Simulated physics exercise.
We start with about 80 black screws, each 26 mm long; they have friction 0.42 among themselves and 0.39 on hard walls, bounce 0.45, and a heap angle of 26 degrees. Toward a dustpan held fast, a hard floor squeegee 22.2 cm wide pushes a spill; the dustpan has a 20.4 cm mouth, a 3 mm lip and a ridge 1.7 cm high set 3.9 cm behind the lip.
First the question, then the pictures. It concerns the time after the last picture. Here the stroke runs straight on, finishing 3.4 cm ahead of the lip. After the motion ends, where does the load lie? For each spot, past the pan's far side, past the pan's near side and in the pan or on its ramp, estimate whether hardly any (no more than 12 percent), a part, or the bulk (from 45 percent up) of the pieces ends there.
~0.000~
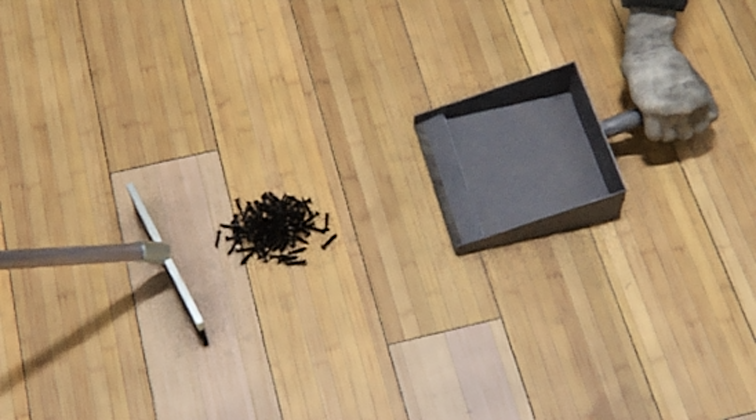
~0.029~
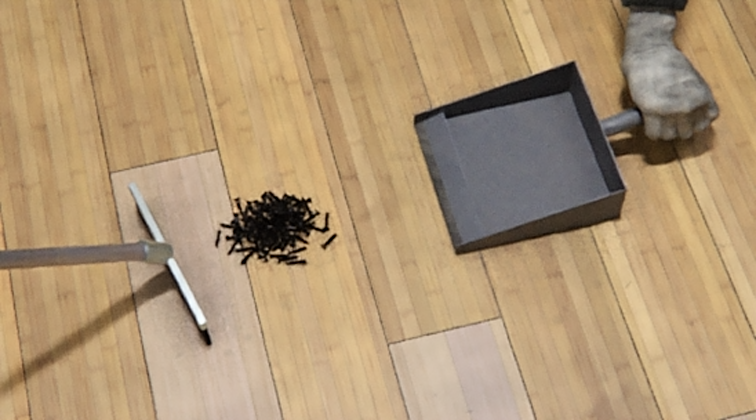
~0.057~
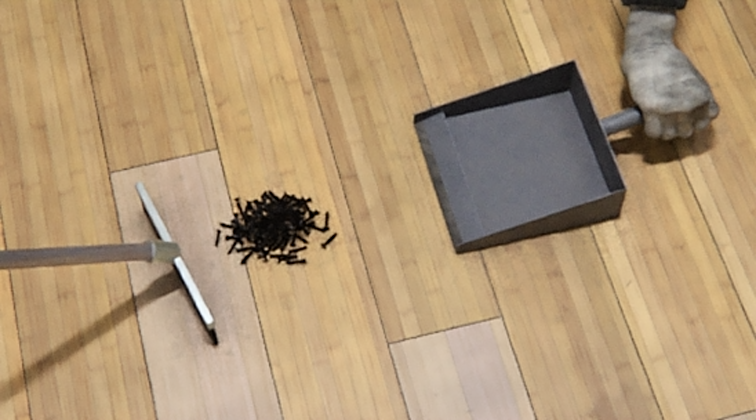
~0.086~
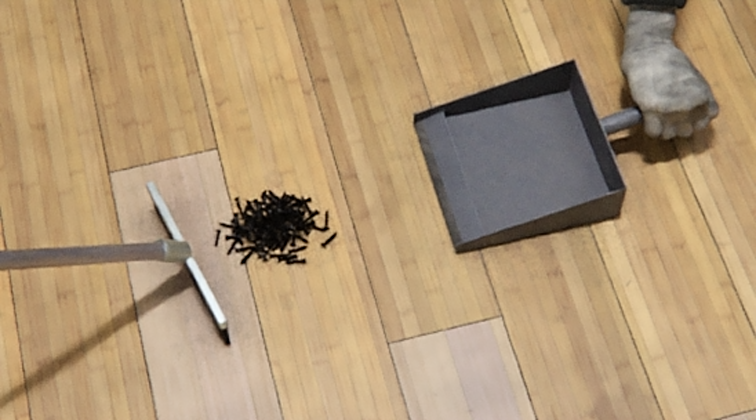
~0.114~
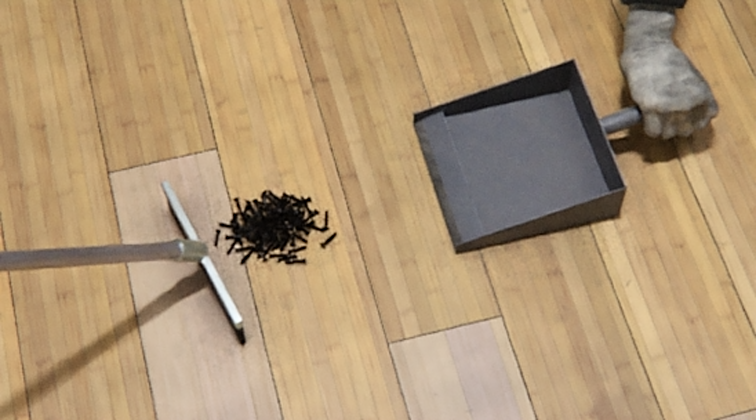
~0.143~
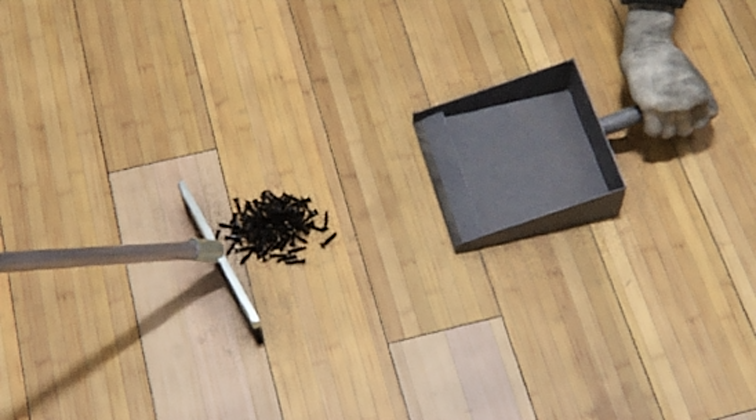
Far side: Hardly any. Near side: Hardly any. Pan: Hardly any.
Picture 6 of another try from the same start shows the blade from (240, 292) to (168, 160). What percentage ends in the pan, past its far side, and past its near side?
The pan gets 5, the far side 40 and the near side 0.
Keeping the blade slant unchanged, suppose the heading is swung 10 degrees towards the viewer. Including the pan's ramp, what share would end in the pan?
About 0 percent would end up there.
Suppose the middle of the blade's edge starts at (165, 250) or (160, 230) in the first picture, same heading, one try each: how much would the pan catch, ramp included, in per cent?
The two tries give some 5 % and some 5 %.
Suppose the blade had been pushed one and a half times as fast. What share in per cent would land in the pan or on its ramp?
Then near 15 in a hundred.
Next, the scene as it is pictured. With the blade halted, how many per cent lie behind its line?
About 25 percent.
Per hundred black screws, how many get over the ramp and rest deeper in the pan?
Close to 0 per cent.
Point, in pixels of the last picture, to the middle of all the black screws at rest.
I'd say roughly (404, 193).
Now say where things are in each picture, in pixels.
The first frame shows blade from (200, 325) to (131, 191), moved 0.0 cm, 0 of the pieces shifted so far; middle of the pieces at (272, 229); pan at (529, 168).
The second frame shows blade from (203, 325) to (134, 190), moved 0.3 cm, 0 of the pieces shifted so far; middle of the pieces at (272, 228).
The third frame shows blade from (210, 324) to (140, 190), moved 1.2 cm, 0 of the pieces shifted so far; middle of the pieces at (272, 228).
The fourth frame shows blade from (223, 324) to (152, 189), moved 2.7 cm, 0 of the pieces shifted so far; middle of the pieces at (272, 227).
The fifth frame shows blade from (239, 323) to (167, 189), moved 4.6 cm, 0 of the pieces shifted so far; middle of the pieces at (272, 227).
The sixth frame shows blade from (256, 323) to (183, 189), moved 6.7 cm, 0 of the pieces shifted so far; middle of the pieces at (271, 228); pan at (528, 165). Its pace works out near 0.72 m/s, heading 13 degrees towards the viewer's side.
Then, at 0.31 s, middle of the blade 18 cm from the lip; 0 % over the lip, far side 0 %, near side 0 %.
Then, at 0.43 s, middle of the blade 9 cm from the lip; 0 % over the lip, far side 0 %, near side 0 %.
After 0.68 s, middle of the blade 6 cm from the lip; 5 % over the lip, far side 5 %, near side 5 %.
By 1.6 s all is still; far side 0 %, near side 5 %, pan 0 %, in front of the lip or behind the blade 95 %.
